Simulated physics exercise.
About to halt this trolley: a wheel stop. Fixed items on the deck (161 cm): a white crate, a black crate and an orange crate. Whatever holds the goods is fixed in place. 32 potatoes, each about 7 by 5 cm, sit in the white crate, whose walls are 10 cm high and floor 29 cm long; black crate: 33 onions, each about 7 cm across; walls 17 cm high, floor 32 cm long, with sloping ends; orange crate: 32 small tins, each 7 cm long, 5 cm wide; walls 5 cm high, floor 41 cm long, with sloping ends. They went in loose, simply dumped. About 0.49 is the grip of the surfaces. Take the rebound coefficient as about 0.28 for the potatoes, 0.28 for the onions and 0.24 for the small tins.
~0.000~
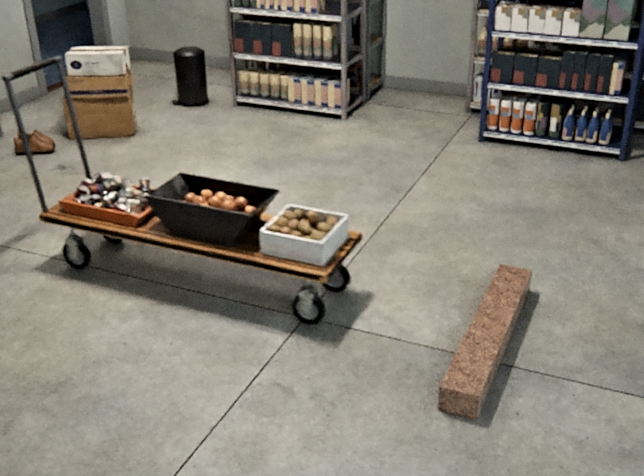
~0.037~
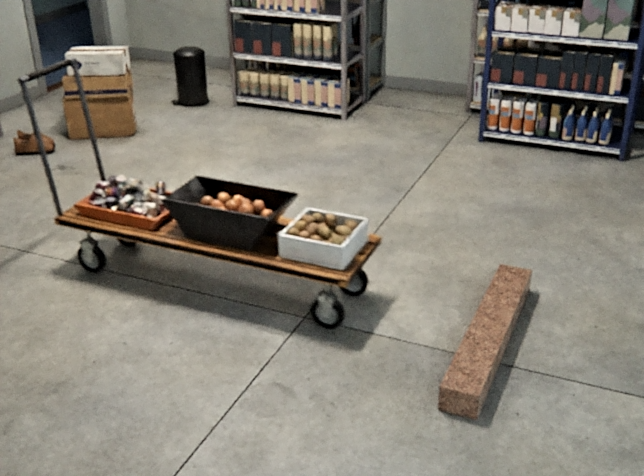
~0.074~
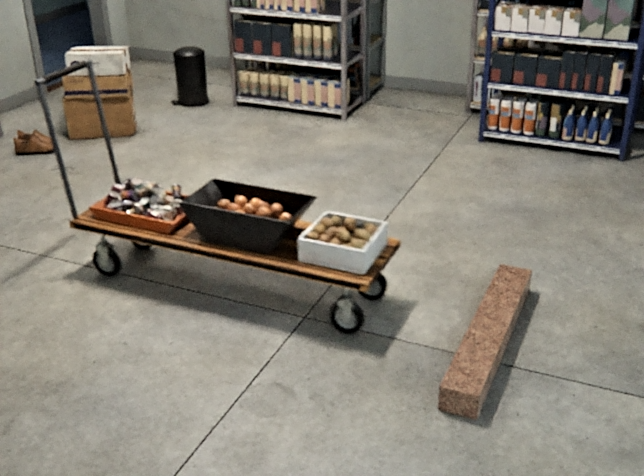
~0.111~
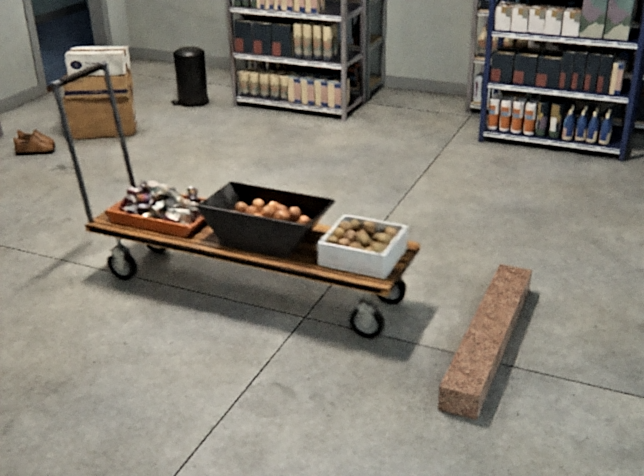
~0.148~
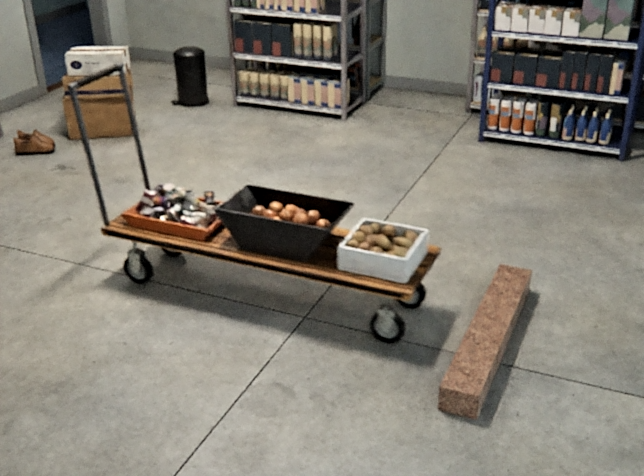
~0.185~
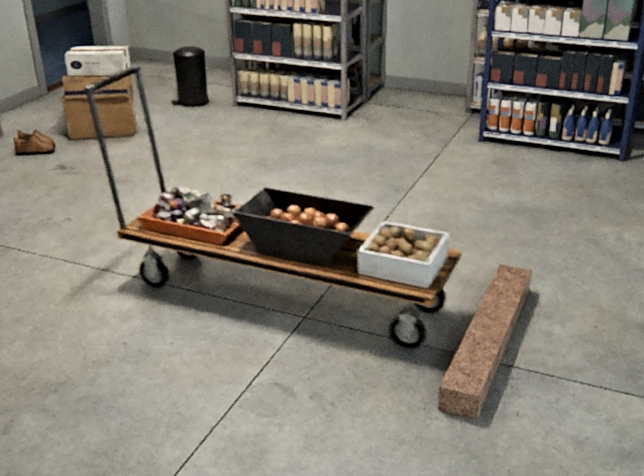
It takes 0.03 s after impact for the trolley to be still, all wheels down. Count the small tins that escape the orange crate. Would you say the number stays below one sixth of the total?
No, it goes above one sixth.
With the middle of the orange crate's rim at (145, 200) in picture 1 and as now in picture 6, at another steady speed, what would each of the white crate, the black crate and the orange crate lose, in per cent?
White crate 0 %, black crate 0 %, orange crate 20 %.
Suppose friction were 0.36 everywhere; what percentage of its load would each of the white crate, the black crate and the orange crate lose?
In that setup white crate sheds 10 percent, black crate sheds 20 percent, and orange crate sheds 50 percent.
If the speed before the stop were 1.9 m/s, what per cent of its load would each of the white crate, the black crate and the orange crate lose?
White crate 0 %, black crate 0 %, orange crate 20 %.
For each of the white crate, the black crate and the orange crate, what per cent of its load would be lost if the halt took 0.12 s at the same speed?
Then white crate 0, black crate 0, orange crate 40 per cent.
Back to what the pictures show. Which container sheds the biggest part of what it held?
The orange crate is the one.
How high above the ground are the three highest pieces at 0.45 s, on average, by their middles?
62 cm.
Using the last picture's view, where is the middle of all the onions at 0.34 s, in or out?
I'd say near (357, 232).
After 0.23 s, the wheels strike.
After 0.34 s, 0 of 32 out of the white crate, 0 of 33 out of the black crate and 4 of 32 out of the orange crate.
After 0.45 s, 0 of 32 out of the white crate, 3 of 33 out of the black crate and 11 of 32 out of the orange crate.
After 0.68 s, 0 of 32 out of the white crate, 3 of 33 out of the black crate and 13 of 32 out of the orange crate.
When it is over (at 1.19 s), 0 of 32 out of the white crate, 3 of 33 out of the black crate and 14 of 32 out of the orange crate. Asked share, 14 of 32, 44 per cent.
